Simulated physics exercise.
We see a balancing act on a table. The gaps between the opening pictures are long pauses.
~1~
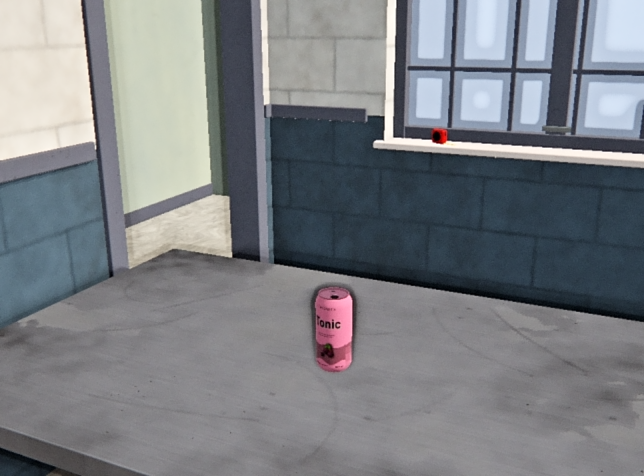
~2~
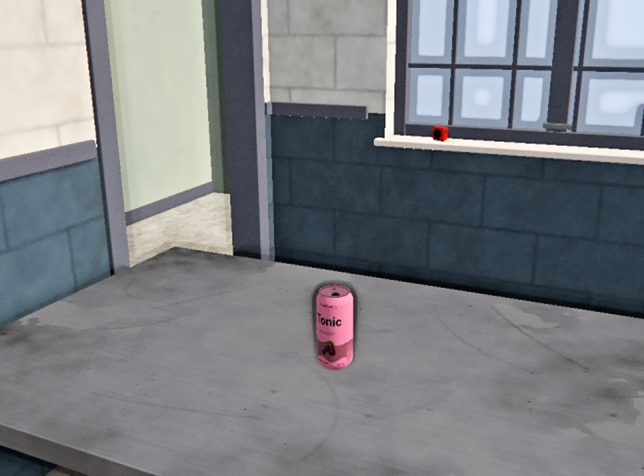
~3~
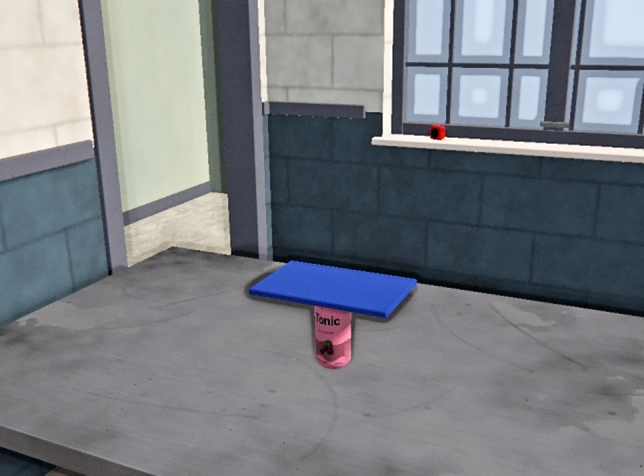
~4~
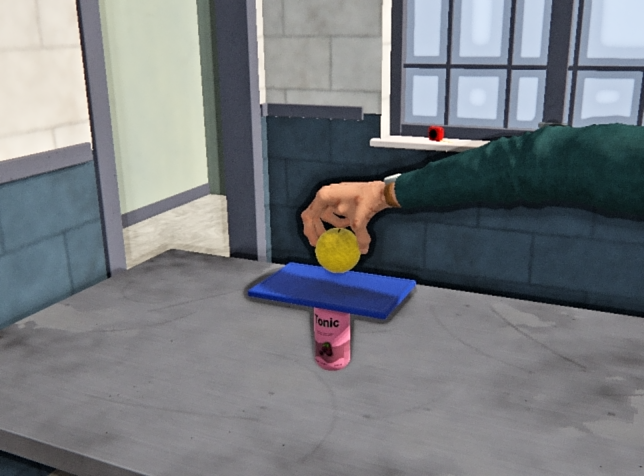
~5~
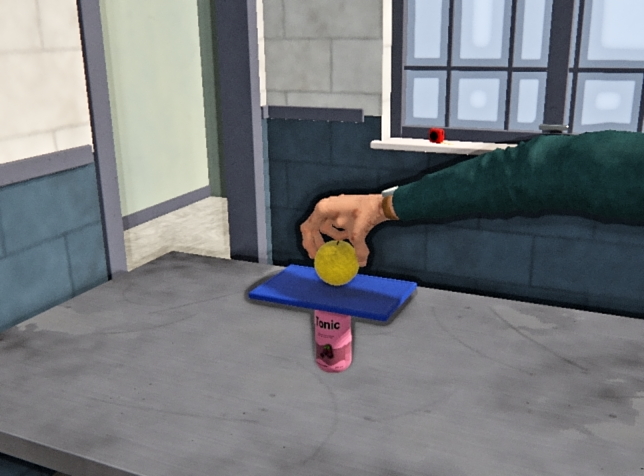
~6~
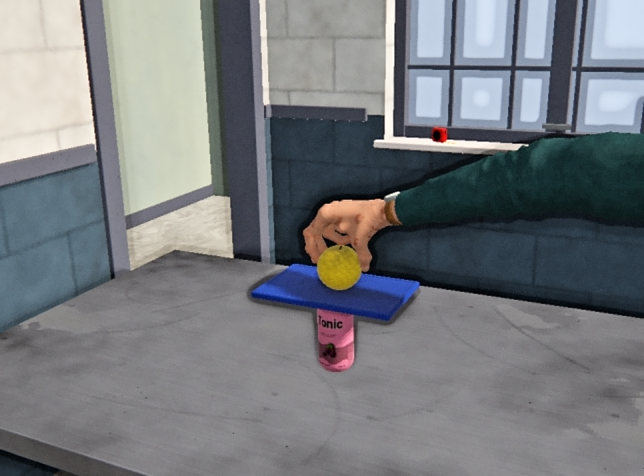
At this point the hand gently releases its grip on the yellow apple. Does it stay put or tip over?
The result is a standing stack.
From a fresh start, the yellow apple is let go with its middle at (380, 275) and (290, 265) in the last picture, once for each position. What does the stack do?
Well, the first time the stack comes down, and the second time it comes down.
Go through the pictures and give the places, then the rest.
The last thing is not in view yet, in the first frame.
The last thing is not in view yet, in the second frame.
The last thing is not in view yet; blue lid (334, 287), in the third frame.
On its way; yellow apple (338, 250); blue lid (333, 288), in the fourth frame.
On its way; yellow apple (337, 263); blue lid (334, 290), in the fifth frame.
Set down, still held; yellow apple (340, 267); blue lid (336, 289), in the sixth frame.
Then, 0.20 s past the last view, nothing moves.
Then, 0.40 s past the last view, yellow apple resting near (340, 268).
Finally, all 3 still in place. Final places as the last picture's camera would see them, yellow apple near (340, 268). The stack stays up.
